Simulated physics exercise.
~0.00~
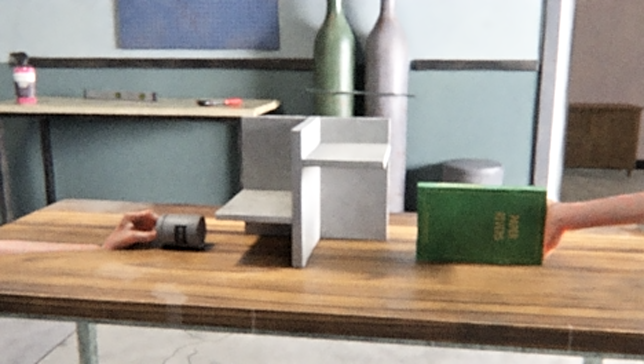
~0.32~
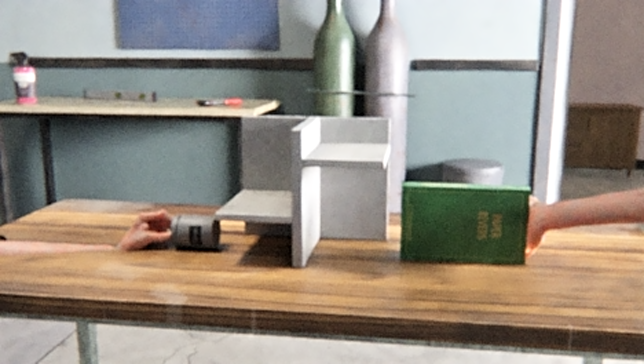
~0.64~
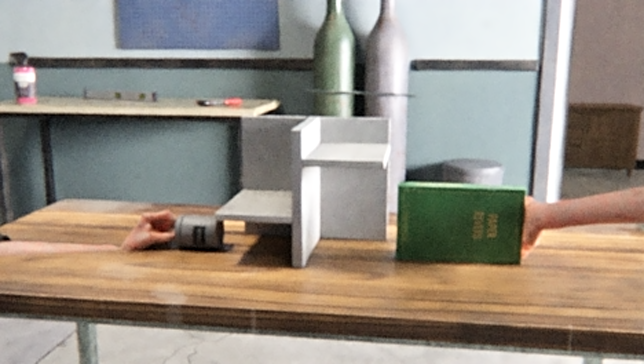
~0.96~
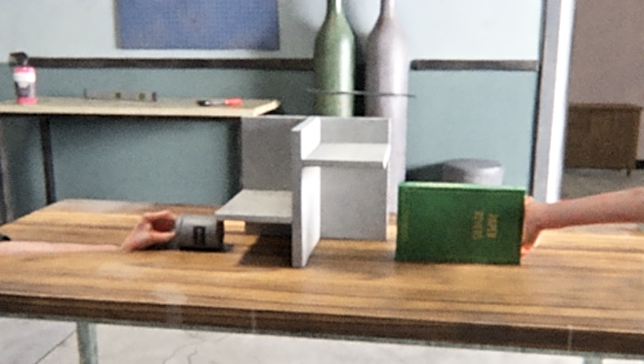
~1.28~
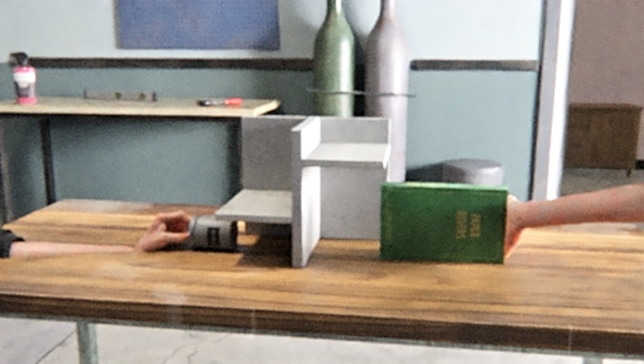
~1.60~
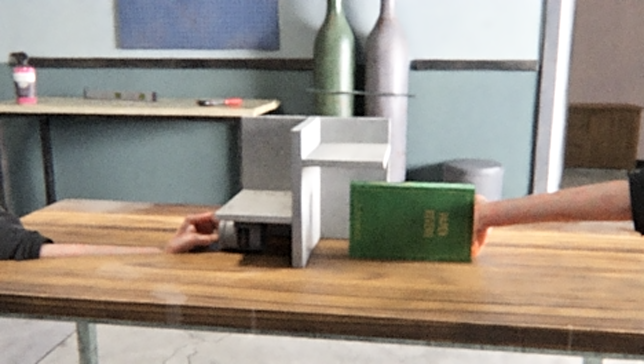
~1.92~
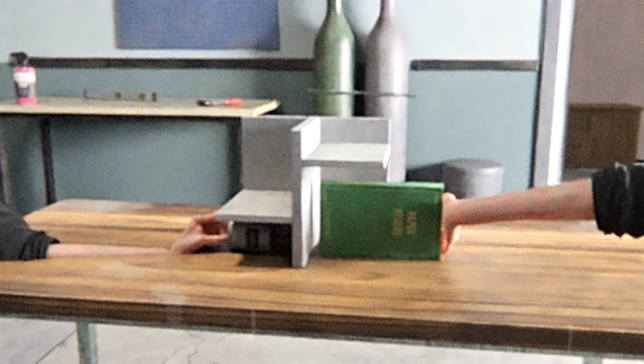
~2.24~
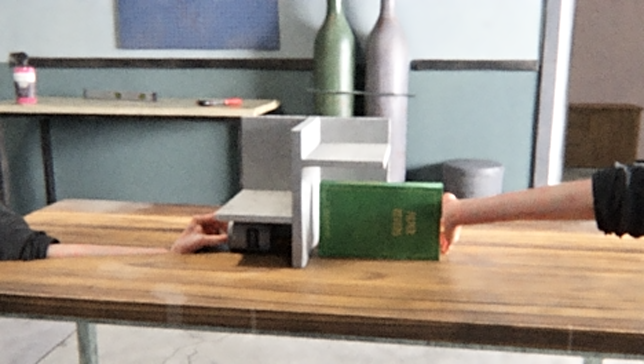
On a wooden table, two hands slide a grey jar on its side and a green book inward from opposite sides of a grey two-sided shelf, pausing briefly, until the jar rests under the lower left ledge and the book under the higher right one.
